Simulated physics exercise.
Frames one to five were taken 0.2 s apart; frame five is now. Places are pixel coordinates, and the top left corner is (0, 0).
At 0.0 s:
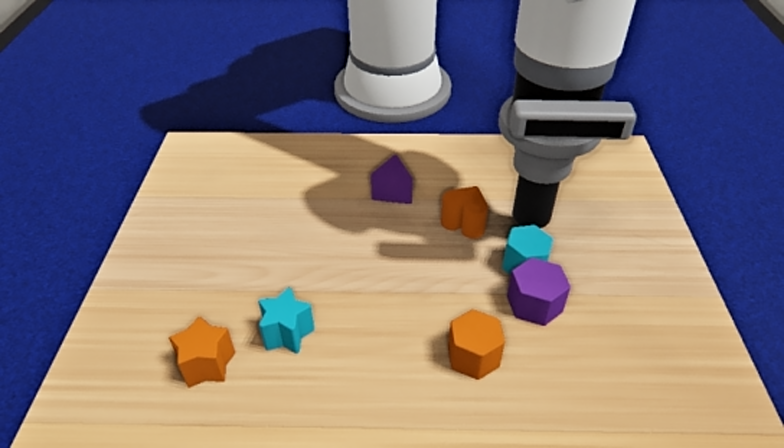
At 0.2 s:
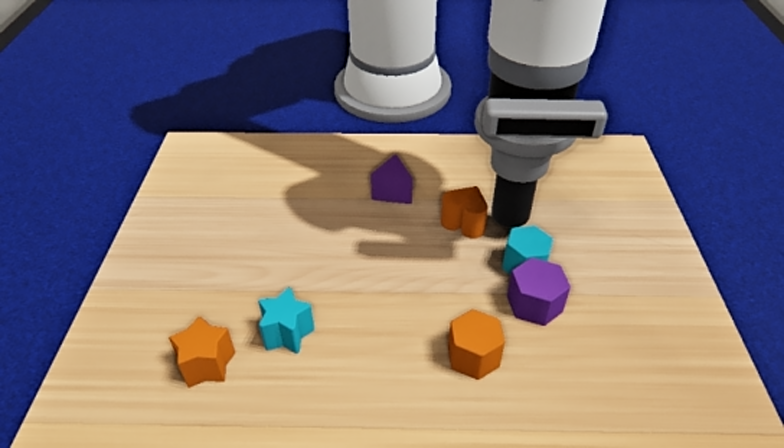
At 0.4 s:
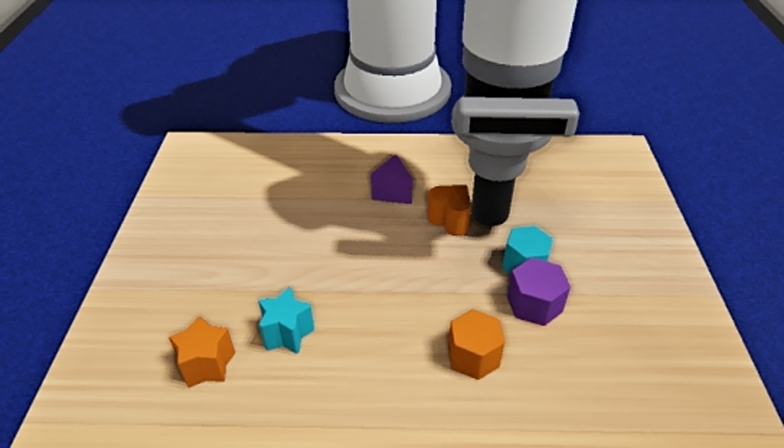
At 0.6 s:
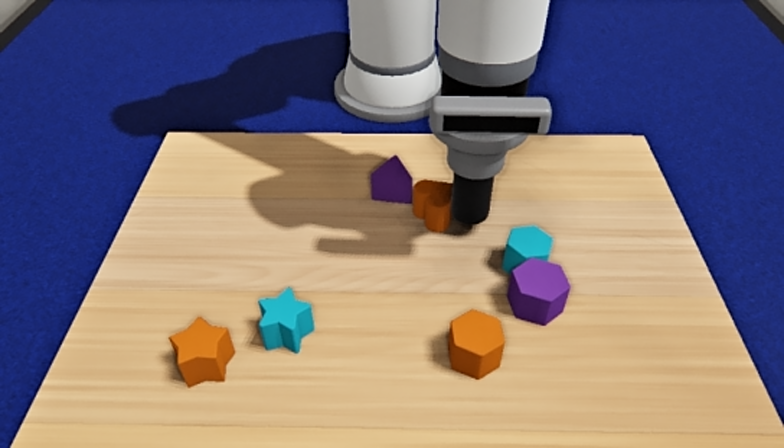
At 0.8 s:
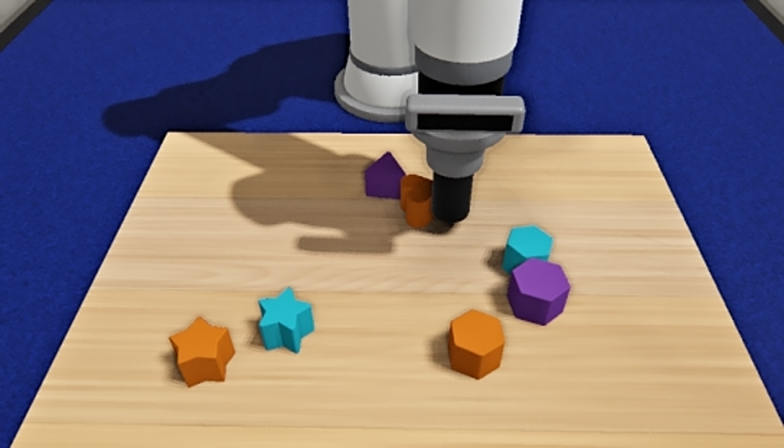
A grey and white robot arm with a black peg reaches down over a pale wooden board on a blue surface, seen from above at an angle by a still camera. Purple, orange and turquoise blocks dot the board, with two stars at lower left. The peg slides left, meets the orange heart-shaped block and pushes it left against the purple triangle, which shifts slightly.
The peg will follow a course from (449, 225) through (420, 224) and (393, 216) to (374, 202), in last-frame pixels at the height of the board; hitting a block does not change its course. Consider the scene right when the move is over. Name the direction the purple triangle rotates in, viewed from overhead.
My answer: Anticlockwise.
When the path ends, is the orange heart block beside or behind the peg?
I believe not.
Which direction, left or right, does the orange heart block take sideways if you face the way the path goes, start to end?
Sideways, to the right.
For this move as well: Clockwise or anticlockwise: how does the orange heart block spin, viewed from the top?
It goes clockwise.
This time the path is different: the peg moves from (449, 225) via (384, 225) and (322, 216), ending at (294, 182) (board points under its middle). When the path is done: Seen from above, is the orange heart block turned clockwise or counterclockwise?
Viewed from above: Clockwise.
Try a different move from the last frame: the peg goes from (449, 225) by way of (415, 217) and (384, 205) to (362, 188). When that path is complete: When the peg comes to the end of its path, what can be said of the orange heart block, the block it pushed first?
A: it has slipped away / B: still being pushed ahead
Choice B: Still being pushed ahead.
On the path given first. Halfway along, peg (405, 207); purple triangle (376, 153), turned 35° anticlockwise; orange heart block (386, 173), turned 50° clockwise.
At the end, peg (373, 188); purple triangle (363, 136), turned 45° anticlockwise; orange heart block (369, 154), turned 65° clockwise; turquoise six-sided block unmoved.
